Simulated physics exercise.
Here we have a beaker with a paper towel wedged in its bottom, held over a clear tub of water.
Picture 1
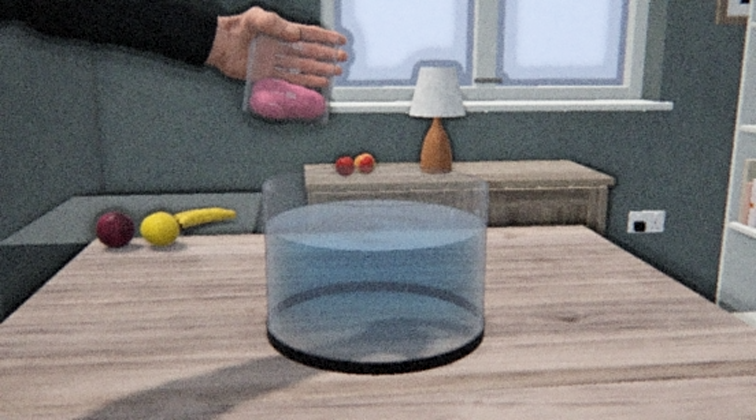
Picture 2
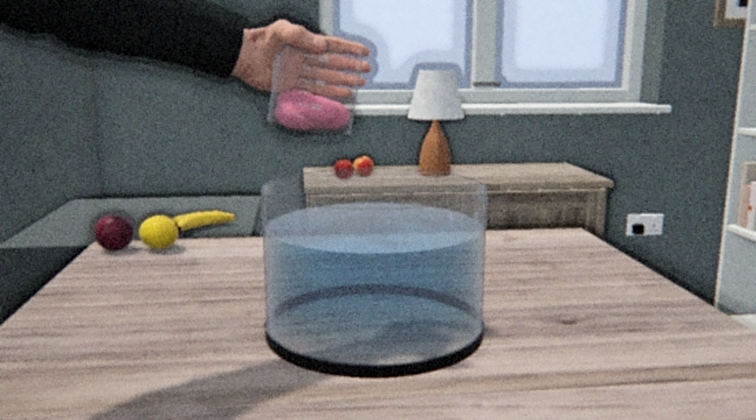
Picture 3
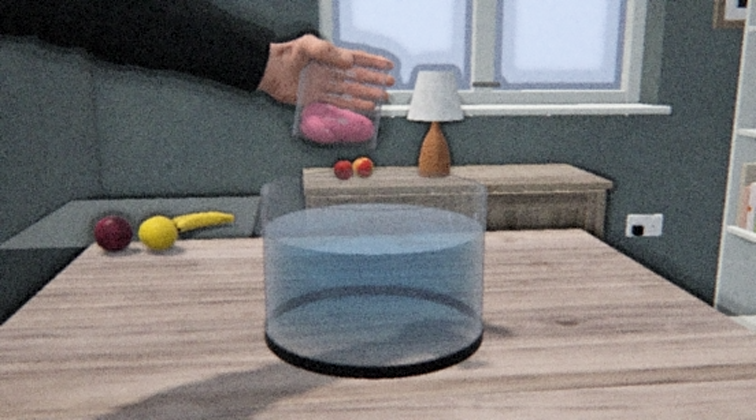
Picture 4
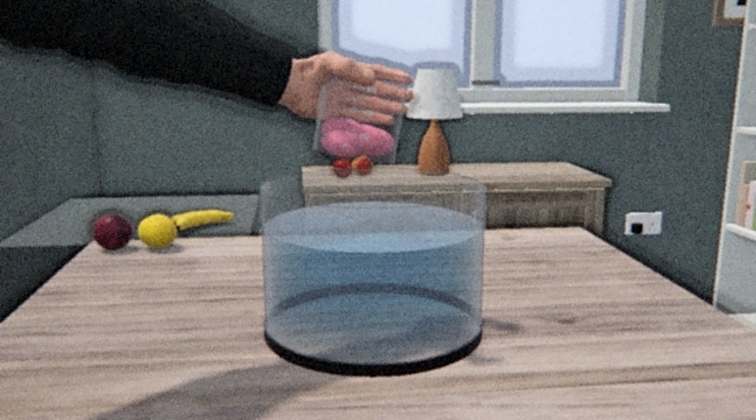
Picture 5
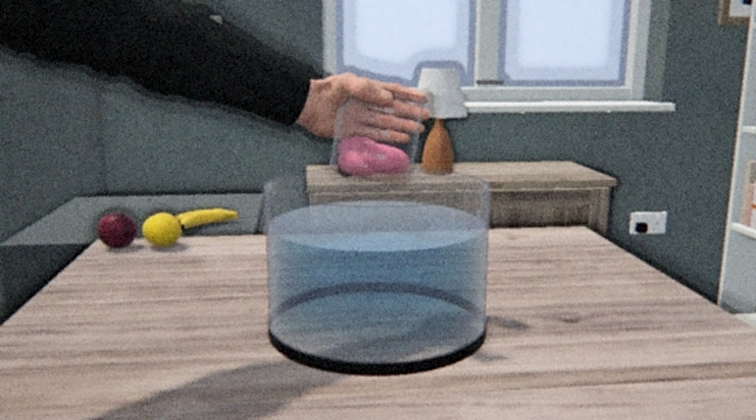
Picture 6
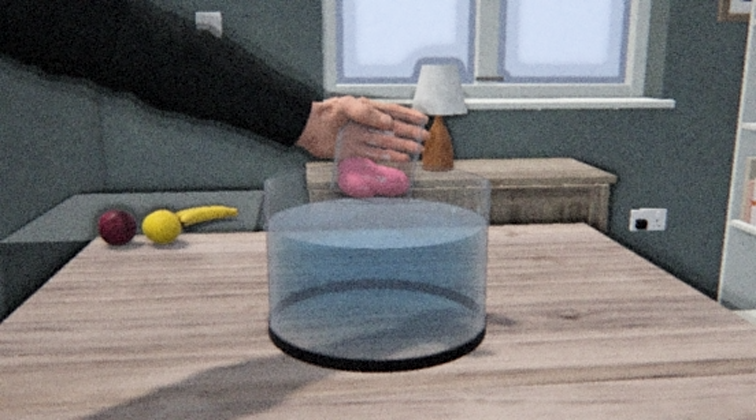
At first, a hand holds a clear beaker with a pink wad in its bottom, high above a clear tub of water on a wooden table. The hand carries the beaker rightward and down, then lowers it more directly until it is just over the water's surface.
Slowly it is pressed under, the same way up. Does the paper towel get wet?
Under the surface the paper towel gets soaked.
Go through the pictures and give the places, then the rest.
Beaker (292, 72) mouth up; above the clear tub, in the first picture.
Beaker (316, 83) mouth up; paper towel (312, 114); coming down, in the second picture.
Beaker (341, 97) mouth up; lower, in the third picture.
Beaker (361, 111) mouth up; paper towel (356, 142); lower still, in the fourth picture.
Beaker (377, 131) mouth up; close to the surface, in the fifth picture.
Beaker (377, 152) mouth up; paper towel (372, 182); just over the surface, in the sixth picture.
A moment on, the beaker enters the water.
Further on, water pours in as the air escapes.
When it is over, the beaker is under, flooded, and the paper towel is wet.
